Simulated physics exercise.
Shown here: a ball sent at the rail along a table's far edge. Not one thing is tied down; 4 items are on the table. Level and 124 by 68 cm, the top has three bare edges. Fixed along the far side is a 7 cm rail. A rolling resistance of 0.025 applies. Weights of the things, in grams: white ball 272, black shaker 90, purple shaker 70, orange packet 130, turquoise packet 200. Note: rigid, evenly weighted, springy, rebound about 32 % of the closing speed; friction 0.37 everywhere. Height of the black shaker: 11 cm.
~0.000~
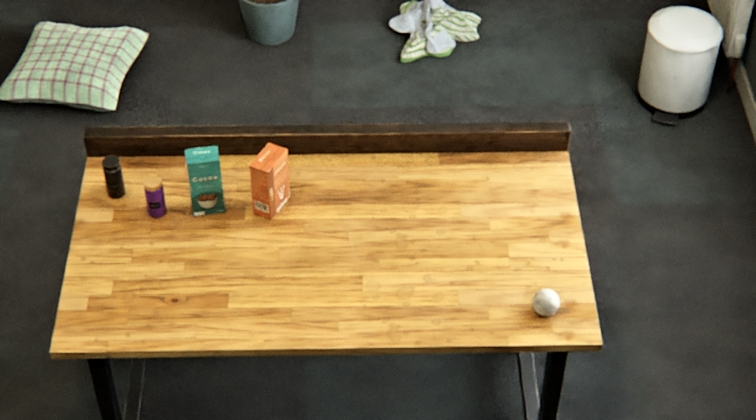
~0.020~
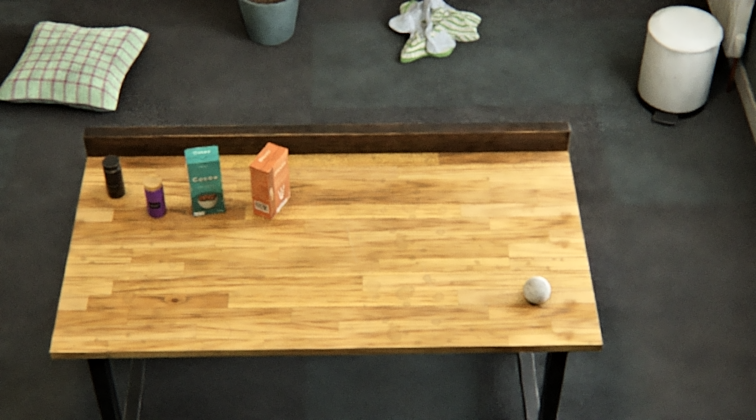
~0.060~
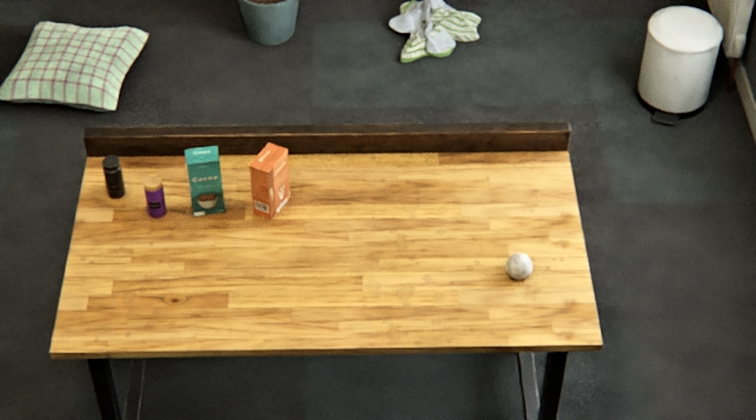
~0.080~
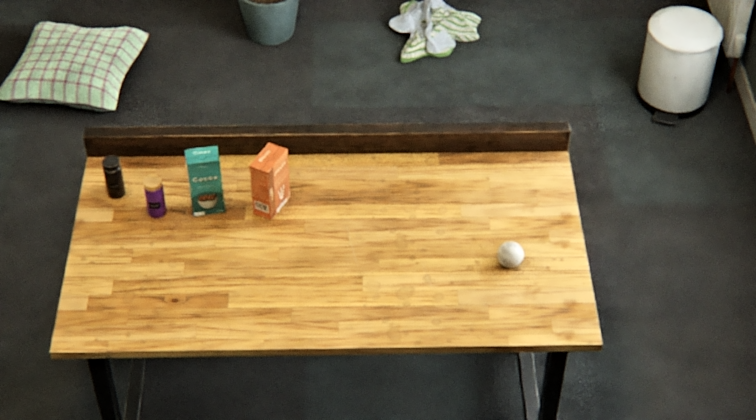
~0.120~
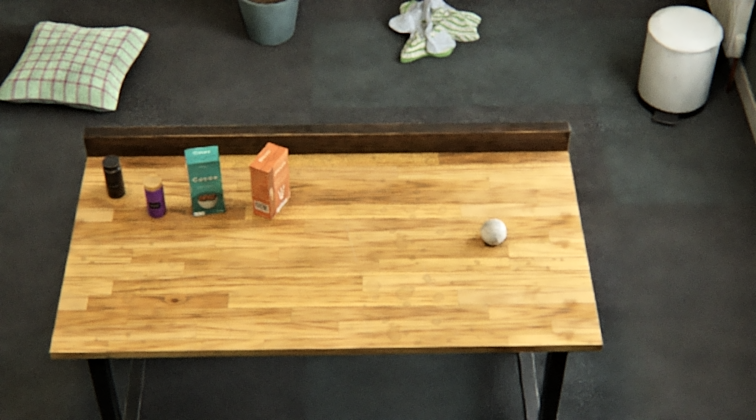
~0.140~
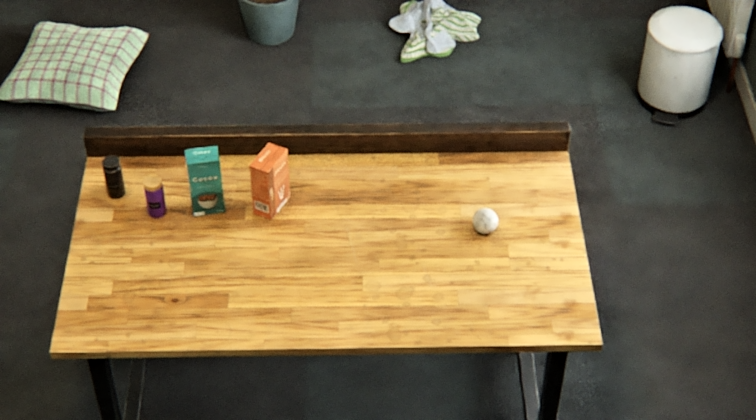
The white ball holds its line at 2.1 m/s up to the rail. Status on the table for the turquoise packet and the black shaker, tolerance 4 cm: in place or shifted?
Outcome: Turquoise packet: In place, black shaker: In place.
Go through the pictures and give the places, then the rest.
The first frame shows white ball (546, 302); turquoise packet (205, 181); black shaker (114, 177).
The second frame shows white ball (537, 290); purple shaker (155, 196).
The third frame shows white ball (519, 266); purple shaker (155, 196).
The fourth frame shows white ball (510, 255); purple shaker (155, 196).
The fifth frame shows white ball (494, 232); purple shaker (155, 196).
The sixth frame shows white ball (485, 221); turquoise packet (205, 182); black shaker (114, 177).
Around 0.44 s, white ball near (396, 176).
Around 1.14 s, white ball near (242, 234).
Around 1.84 s, white ball near (108, 283).
Around 2.54 s, things are still on the move.
Finally (2.8 s), all 4 still in place (within 4 cm). Final places as that camera would see them, turquoise packet near (205, 182), black shaker near (114, 177).
